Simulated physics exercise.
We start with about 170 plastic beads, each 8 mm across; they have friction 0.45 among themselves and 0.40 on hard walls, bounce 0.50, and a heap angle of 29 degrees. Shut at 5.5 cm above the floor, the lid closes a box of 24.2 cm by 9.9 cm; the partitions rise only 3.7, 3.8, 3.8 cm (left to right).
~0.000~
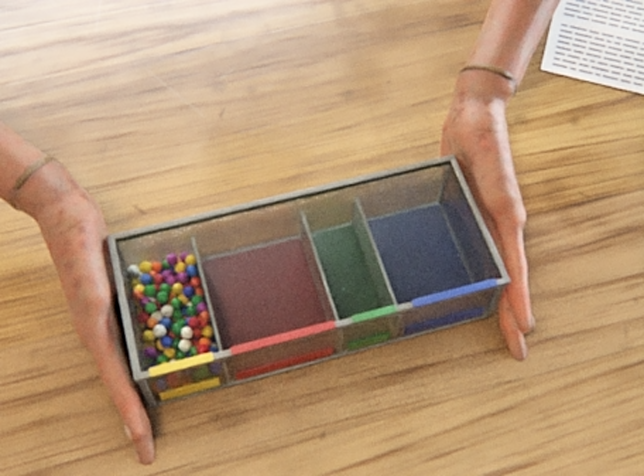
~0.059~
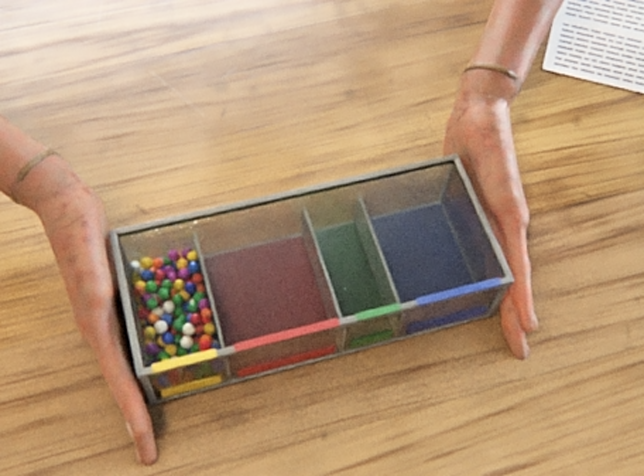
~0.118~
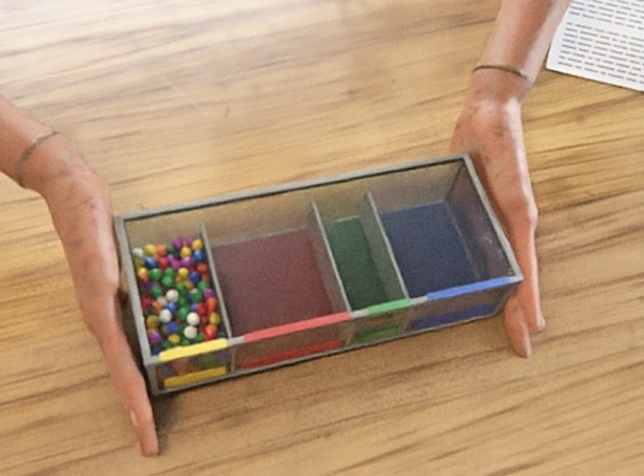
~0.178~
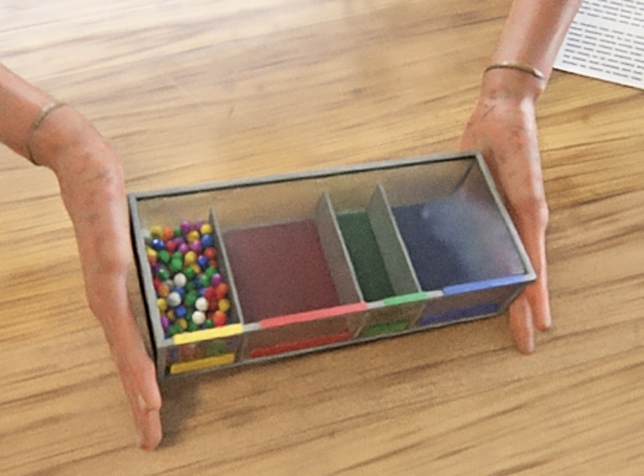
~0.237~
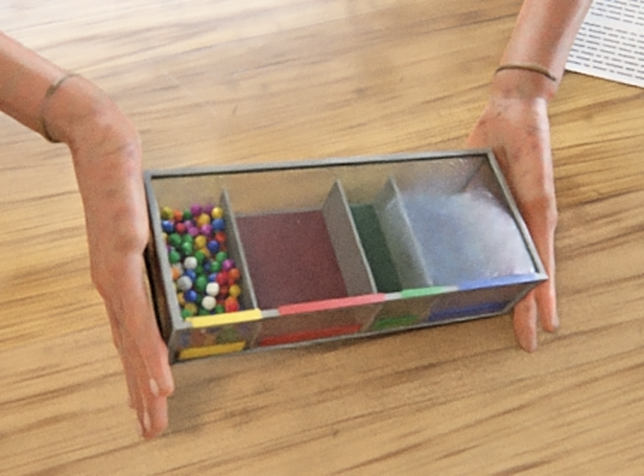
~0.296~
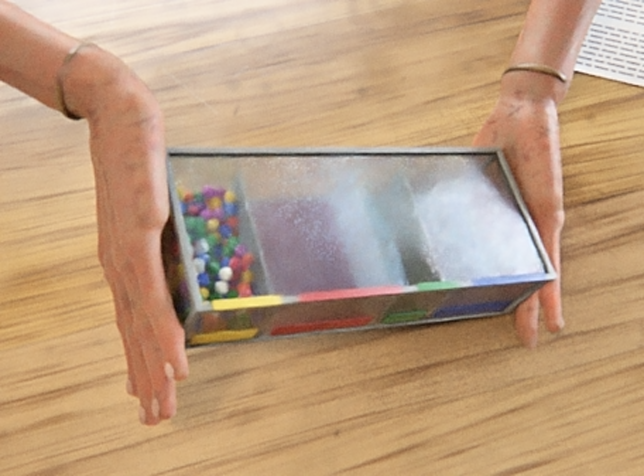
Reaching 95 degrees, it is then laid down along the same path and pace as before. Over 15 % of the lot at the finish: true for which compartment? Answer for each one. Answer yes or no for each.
Red: Yes, blue: Yes, green: No, yellow: Yes.
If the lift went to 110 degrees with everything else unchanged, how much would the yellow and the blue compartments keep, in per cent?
Shares: Yellow 25 and blue 65, per cent.
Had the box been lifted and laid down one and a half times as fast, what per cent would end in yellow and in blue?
Final split: Yellow = 40 %, blue = 30 %.
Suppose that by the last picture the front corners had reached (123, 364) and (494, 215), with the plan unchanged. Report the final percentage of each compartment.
In the end red holds 0 %, blue holds 0 %, green holds 0 % and yellow holds 100 %.
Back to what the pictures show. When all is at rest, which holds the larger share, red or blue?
That would be the blue compartment.
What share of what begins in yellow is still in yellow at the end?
Some 30 per cent.
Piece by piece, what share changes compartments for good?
70 %.
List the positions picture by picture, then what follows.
The first picture shows box tilt 0 degrees, front corners at (141, 374) and (502, 279); yellow 100 %.
The second picture shows box tilt 1 degrees, front corners at (143, 370) and (506, 279).
The third picture shows box tilt 5 degrees, front corners at (151, 358) and (516, 277), lowest corner right front.
The fourth picture shows box tilt 11 degrees, front corners at (164, 341) and (528, 276), lowest corner right front.
The fifth picture shows box tilt 16 degrees, front corners at (181, 324) and (539, 275), lowest corner right front.
The sixth picture shows box tilt 22 degrees, front corners at (201, 306) and (548, 275), lowest corner right front; yellow 100 %. The box's pace is about 90 degrees a second.
Then, at 1.21 s, tilt 94 degrees; red 20 %, blue 5 %, green 5 %, yellow 70 %.
Then, at 1.82 s, tilt 40 degrees; red 25 %, blue 40 %, green 5 %, yellow 30 %.
After 2.47 s, tilt 0 degrees; red 25 %, blue 40 %, green 5 %, yellow 30 %.
In the end, at 3.2 s, red 25 %, blue 40 %, green 5 %, yellow 30 %.
